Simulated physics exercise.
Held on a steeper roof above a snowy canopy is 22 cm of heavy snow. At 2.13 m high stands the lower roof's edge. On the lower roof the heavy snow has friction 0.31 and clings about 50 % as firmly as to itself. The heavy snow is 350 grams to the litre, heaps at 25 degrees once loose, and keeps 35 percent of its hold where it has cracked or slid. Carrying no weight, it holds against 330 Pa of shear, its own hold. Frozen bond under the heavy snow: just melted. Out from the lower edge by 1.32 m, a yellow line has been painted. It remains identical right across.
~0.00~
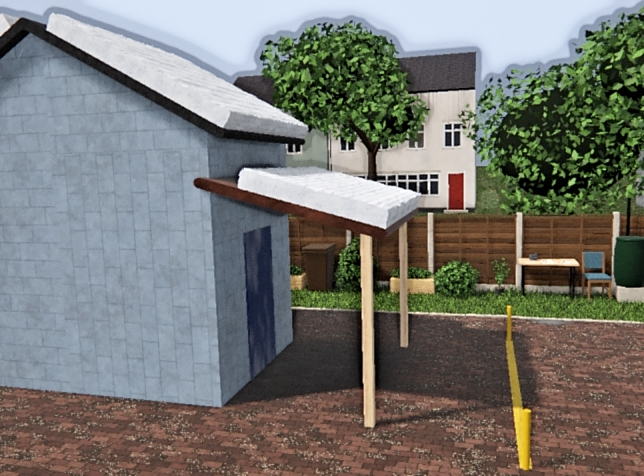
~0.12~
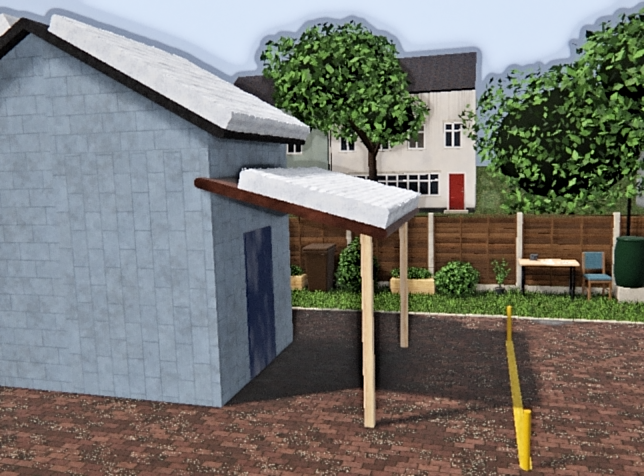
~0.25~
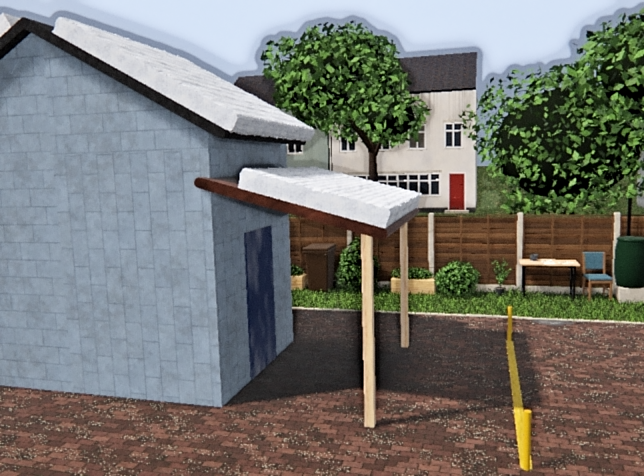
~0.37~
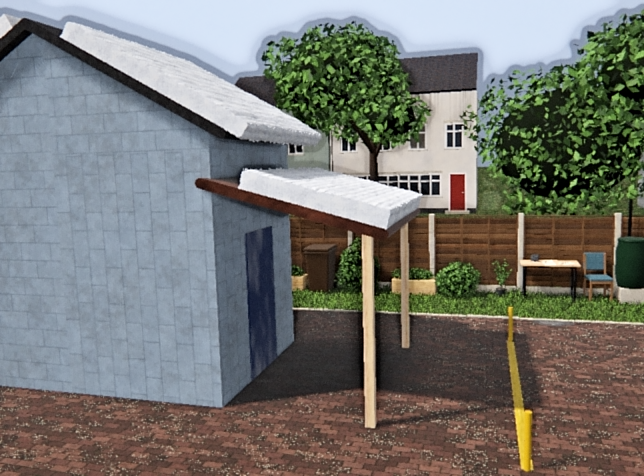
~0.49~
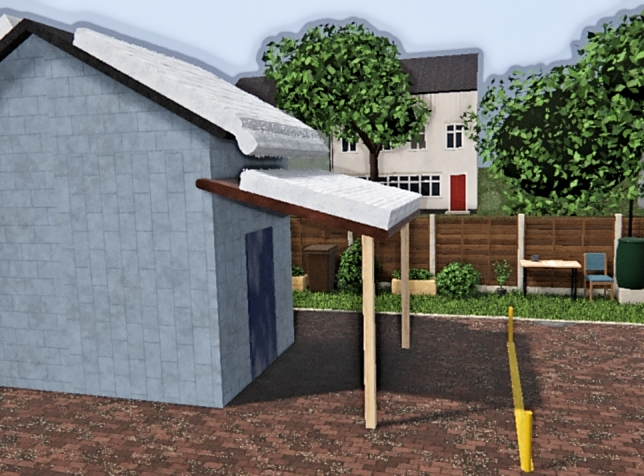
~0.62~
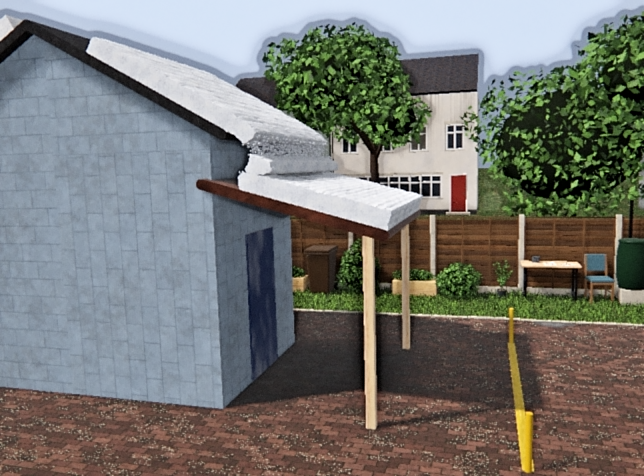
Pale blue block building with a thick snow slab sliding down its upper roof, bending and cracking onto the snowy lower roof.
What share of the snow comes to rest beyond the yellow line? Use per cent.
Roughly 33 per cent of it.
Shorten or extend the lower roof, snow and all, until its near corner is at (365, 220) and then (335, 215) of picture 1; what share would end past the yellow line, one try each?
Try 1: Near 35 %; try 2: Near 35 %.
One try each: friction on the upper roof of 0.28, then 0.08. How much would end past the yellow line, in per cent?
Respectively 25 percent and 40 percent.
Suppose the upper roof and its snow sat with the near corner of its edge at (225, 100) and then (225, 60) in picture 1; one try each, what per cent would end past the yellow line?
45 per cent, then 50 per cent.
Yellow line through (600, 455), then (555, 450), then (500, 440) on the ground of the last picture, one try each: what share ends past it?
In order, some 16, 25 and 40 percent would end past it.
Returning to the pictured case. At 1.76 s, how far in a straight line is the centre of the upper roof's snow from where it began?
It sits some 3.0 m from where it began.
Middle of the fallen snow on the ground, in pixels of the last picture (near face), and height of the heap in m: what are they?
The heap centres close to (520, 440) and stands about 0.3 m tall.
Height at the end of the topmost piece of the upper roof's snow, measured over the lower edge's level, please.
Roughly 0.7 m.
By 1.14 s, none is below the lower edge and 0 % is past the line.
By 1.76 s, 11 % is below the lower edge and 0 % is past the line.
By 2.38 s, 62 % is below the lower edge and 22 % is past the line.
By 3.00 s, 70 % is below the lower edge and 33 % is past the line.
By 4.00 s, at the end, 71 % is below the lower edge and 33 % is past the line.
